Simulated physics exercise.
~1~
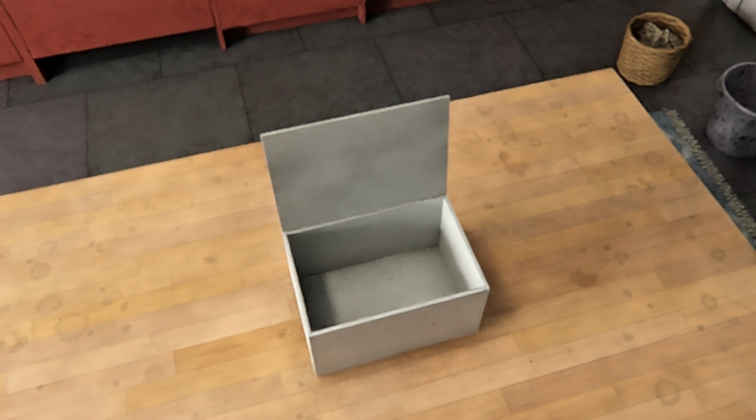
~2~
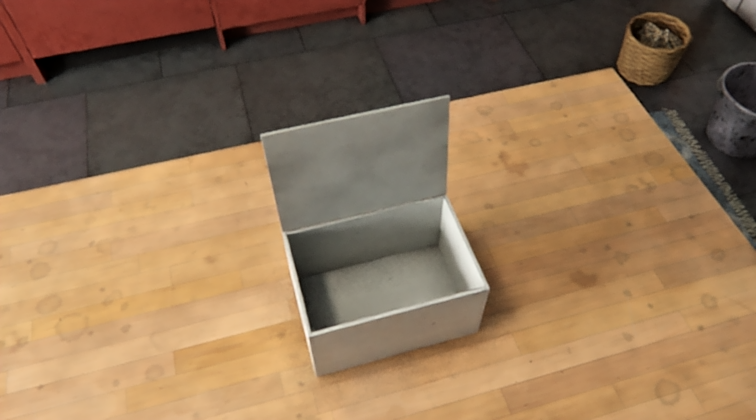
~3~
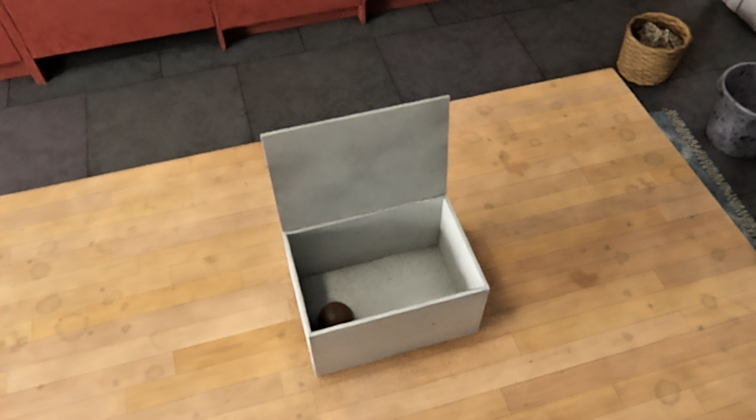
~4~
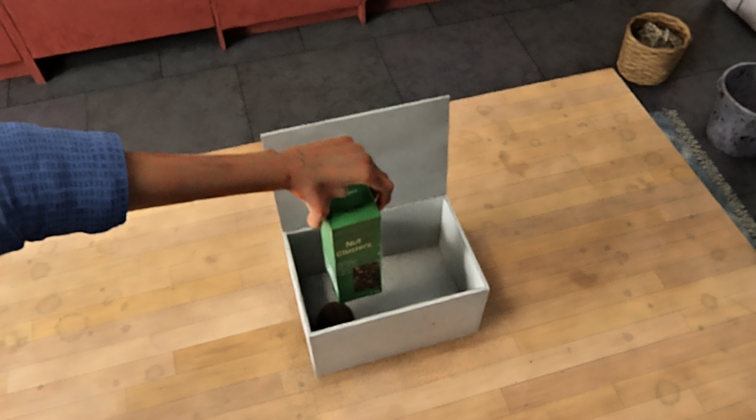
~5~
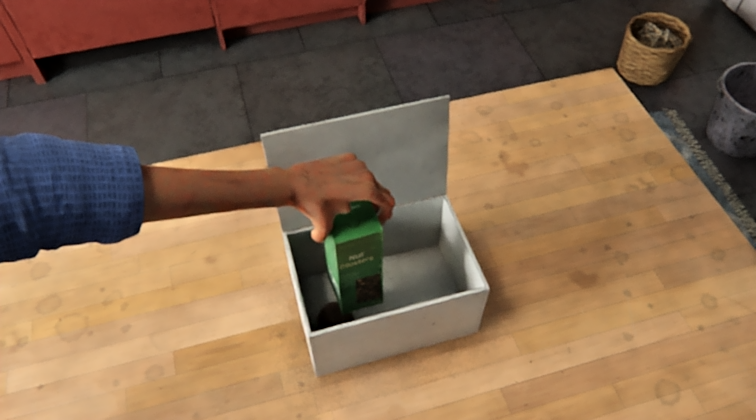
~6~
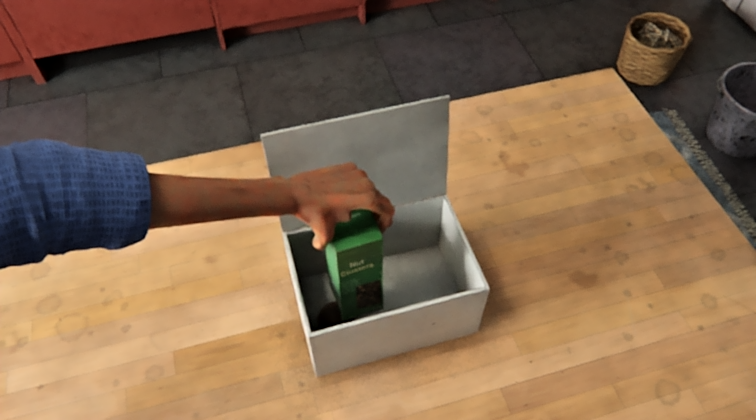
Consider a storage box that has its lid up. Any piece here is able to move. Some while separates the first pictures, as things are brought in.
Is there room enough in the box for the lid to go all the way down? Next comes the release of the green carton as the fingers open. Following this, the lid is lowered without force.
I expect the lid to settle home.
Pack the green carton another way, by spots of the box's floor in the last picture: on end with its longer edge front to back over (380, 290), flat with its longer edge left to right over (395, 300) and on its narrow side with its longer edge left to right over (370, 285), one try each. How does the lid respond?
Open; shut; shut.
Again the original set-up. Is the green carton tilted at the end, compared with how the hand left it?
The green carton ends up leaning.
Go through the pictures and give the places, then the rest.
The last thing is not in view yet, in the first picture.
The last thing is not in view yet, in the second picture.
The last thing is not in view yet, in the third picture.
On its way; green carton (351, 244), in the fourth picture.
On its way; green carton (354, 257), in the fifth picture.
In place under the hand; green carton (354, 263), in the sixth picture.
Then, 0.40 s on from there, green carton on its side near (397, 286); brown ball shifted a little.
Then, 1.50 s on from there, lid 66° above the rim; green carton on its side near (394, 291); brown ball shifted about its own width.
Then, 2.10 s on from there, lid 25° above the rim; green carton on its side near (394, 291); brown ball shifted about its own width.
In the end, lid shut; toppled in the box, green carton; brown ball unmoved. At the end, from the last picture's camera, green carton near (394, 291).
